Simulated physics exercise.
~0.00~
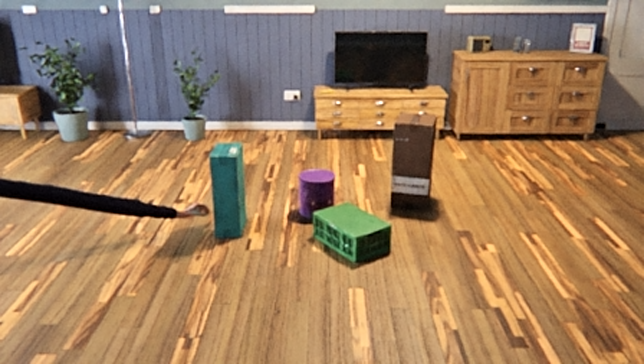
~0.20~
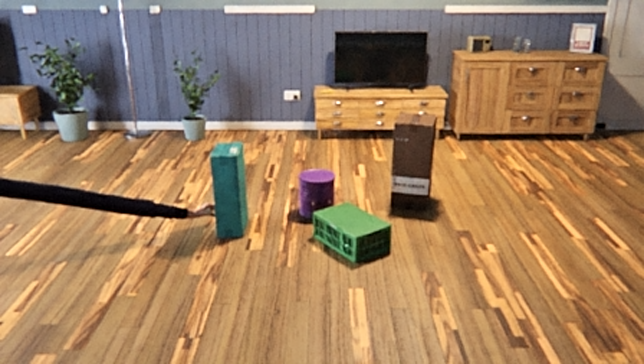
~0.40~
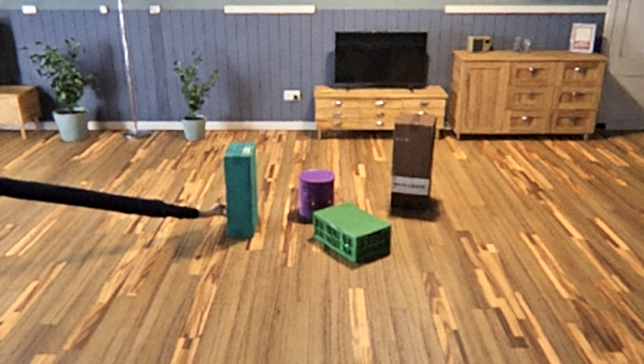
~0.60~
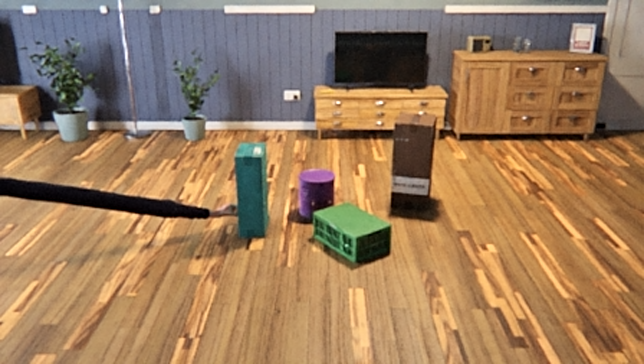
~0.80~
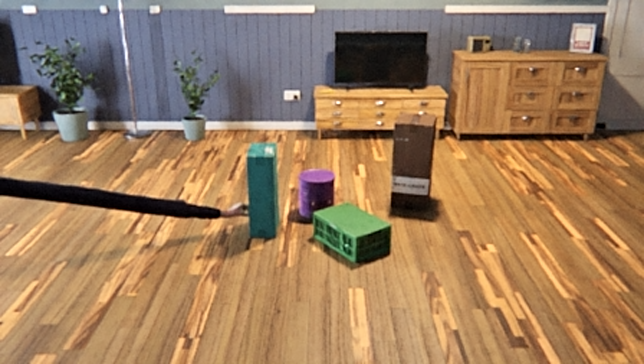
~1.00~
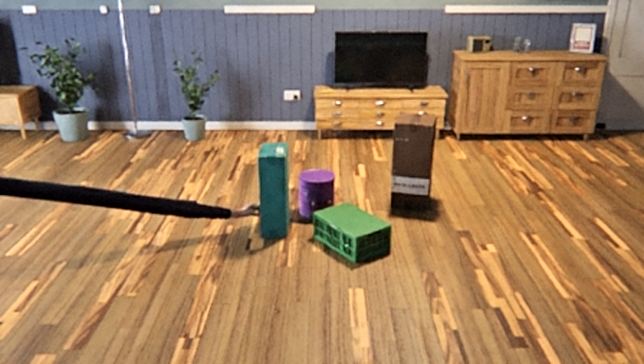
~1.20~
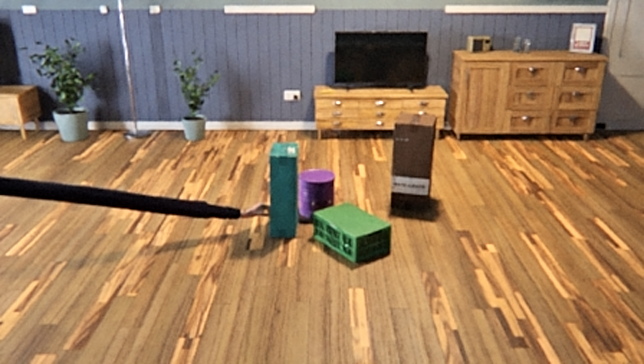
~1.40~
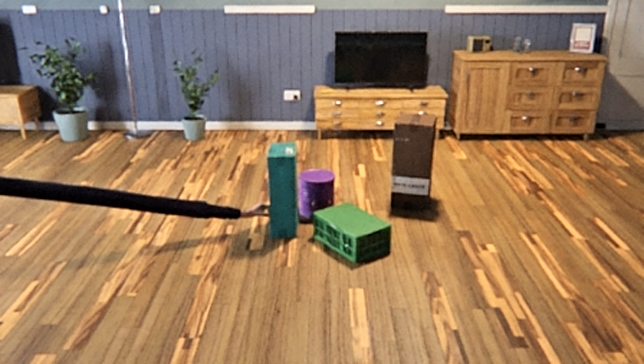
A tall turquoise box stands upright on a wooden floor, with a purple pail, a green crate and a brown box to its right. A long dark arm reaches in from the left, its fingertip closing in on the side of the turquoise box. The hand then pushes it slowly to the right, and the box slides along without tipping. It travels steadily toward the pail and the crate, which stay in place like the brown box behind them. Finally the pushing stops, and the turquoise box is left standing upright just left of the pail.
